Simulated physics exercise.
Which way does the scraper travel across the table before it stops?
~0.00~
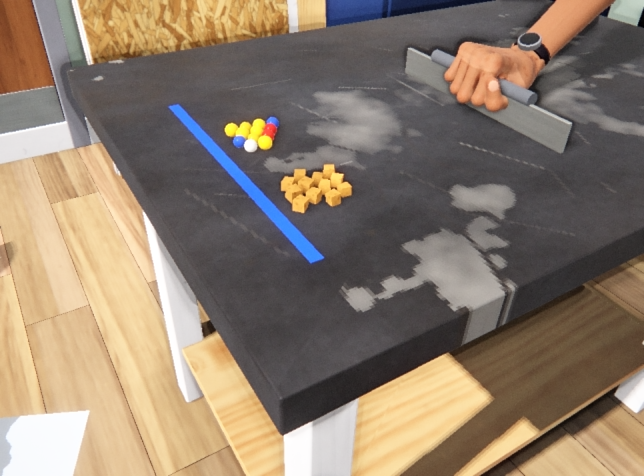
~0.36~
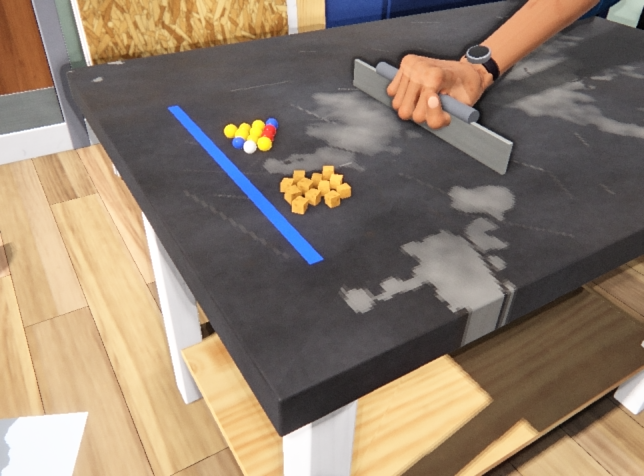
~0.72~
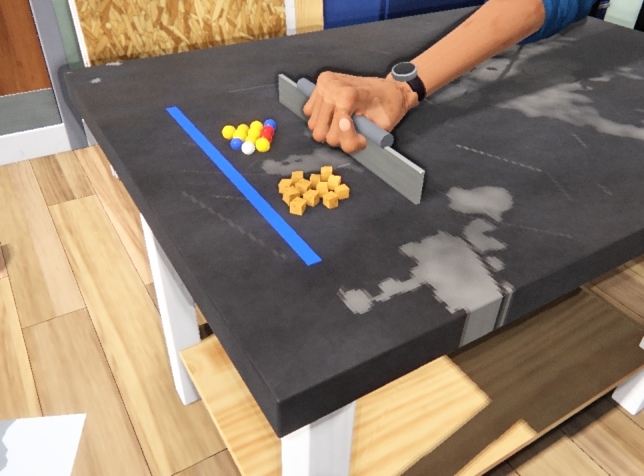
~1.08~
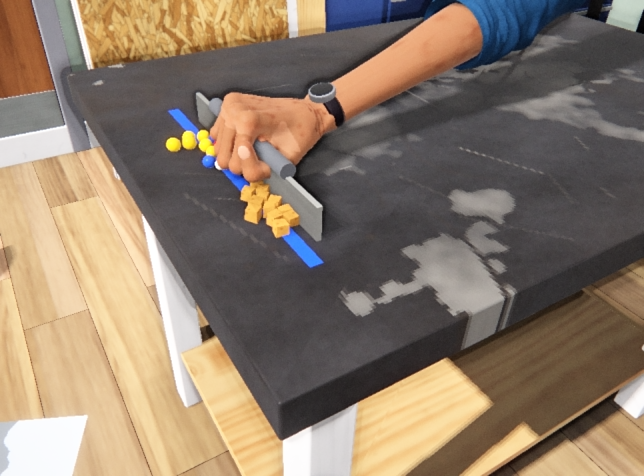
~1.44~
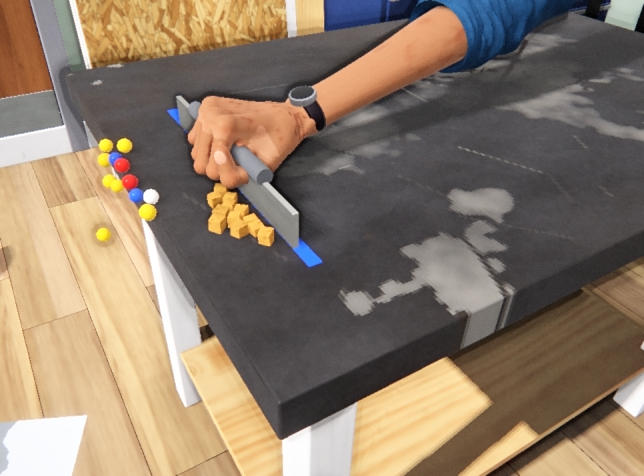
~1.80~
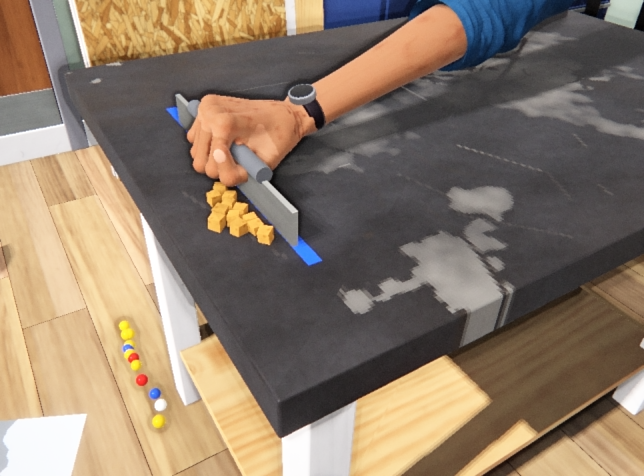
The scraper travels to the left, towards the blue tape near the end of the table.
